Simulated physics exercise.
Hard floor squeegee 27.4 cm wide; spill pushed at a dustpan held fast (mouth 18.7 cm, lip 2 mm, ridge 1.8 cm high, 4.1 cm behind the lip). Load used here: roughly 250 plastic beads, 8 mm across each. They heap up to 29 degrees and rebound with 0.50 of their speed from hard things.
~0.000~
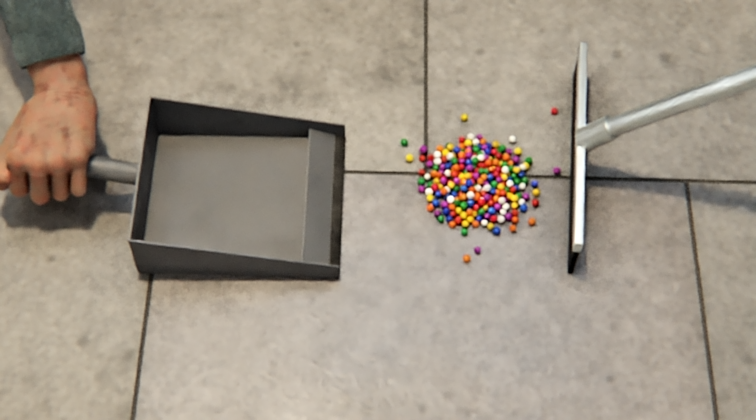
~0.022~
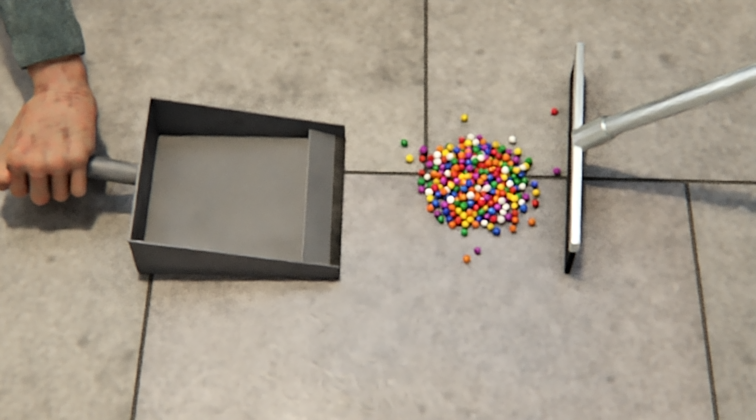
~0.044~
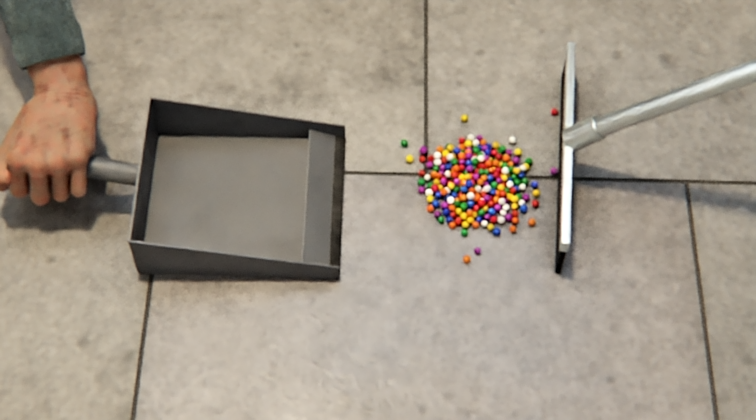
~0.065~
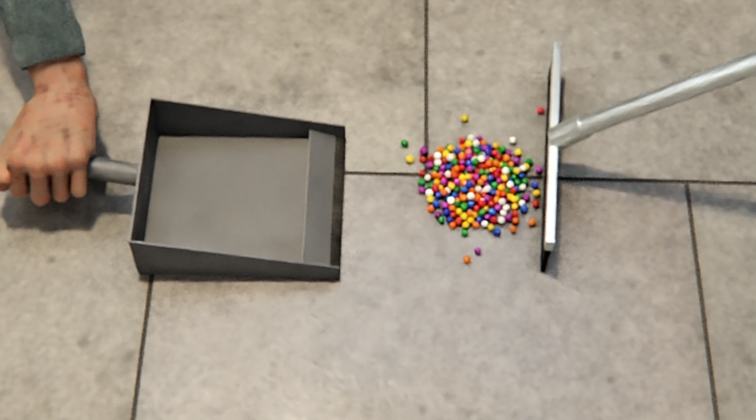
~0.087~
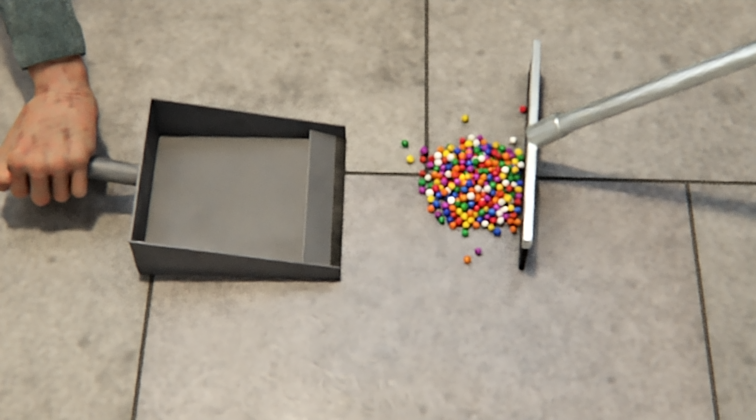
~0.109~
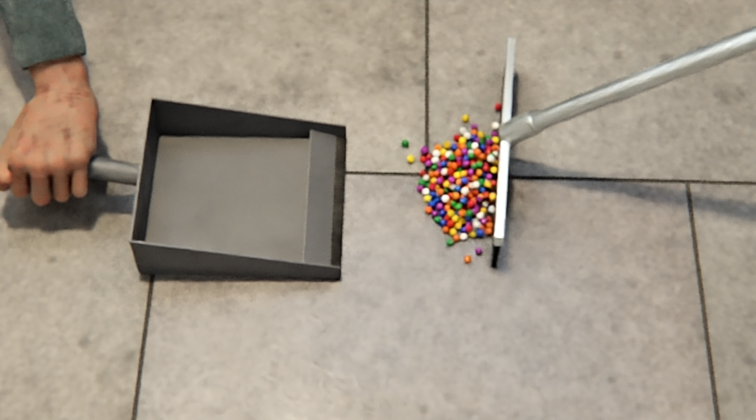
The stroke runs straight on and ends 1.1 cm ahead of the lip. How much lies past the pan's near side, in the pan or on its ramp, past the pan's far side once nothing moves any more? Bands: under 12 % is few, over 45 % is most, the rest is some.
Near side: Few; pan: Most; far side: Some.
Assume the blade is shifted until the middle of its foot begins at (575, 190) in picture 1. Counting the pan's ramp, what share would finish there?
Close to 45 in a hundred.
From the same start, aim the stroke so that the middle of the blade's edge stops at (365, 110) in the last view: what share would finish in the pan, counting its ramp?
Close to 40 in a hundred.
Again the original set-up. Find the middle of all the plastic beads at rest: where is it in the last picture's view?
I'd put it at about (235, 166).
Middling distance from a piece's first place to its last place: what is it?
Median shift: Approx. 28 cm.
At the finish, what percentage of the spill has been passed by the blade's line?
Roughly 0 per cent of it.
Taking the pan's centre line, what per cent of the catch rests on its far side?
Roughly 60 percent.
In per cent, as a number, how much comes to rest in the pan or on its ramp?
Around 50 percent.
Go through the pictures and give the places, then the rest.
In the first picture, blade from (578, 246) to (582, 51), moved 0.0 cm, 0 of the pieces shifted so far; middle of the pieces at (476, 179); pan at (228, 202).
In the second picture, blade from (574, 246) to (579, 52), moved 0.4 cm, 0 of the pieces shifted so far; middle of the pieces at (476, 180).
In the third picture, blade from (564, 246) to (570, 51), moved 1.4 cm, 0 of the pieces shifted so far; middle of the pieces at (476, 180).
In the fourth picture, blade from (549, 245) to (556, 50), moved 3.1 cm, 2 of the pieces shifted so far; middle of the pieces at (477, 180).
In the fifth picture, blade from (527, 243) to (536, 49), moved 5.5 cm, 36 of the pieces shifted so far; middle of the pieces at (477, 180).
In the sixth picture, blade from (499, 240) to (511, 46), moved 8.5 cm, 234 of the pieces shifted so far; middle of the pieces at (464, 180); pan at (229, 203). The blade's pace is about 1.45 m/s, heading 4 degrees away from the viewer's side.
Then, at 0.18 s, middle of the blade 8 cm from the lip; 0 % over the lip, far side 20 %, near side 0 %.
After 0.23 s, middle of the blade 3 cm from the lip; 30 % over the lip, far side 25 %, near side 5 %.
After 0.42 s, middle of the blade 2 cm from the lip; 55 % over the lip, far side 25 %, near side 5 %.
In the end, at 1.9 s, near side 5 %, pan 50 %, far side 25 %, in front of the lip or behind the blade 20 %.
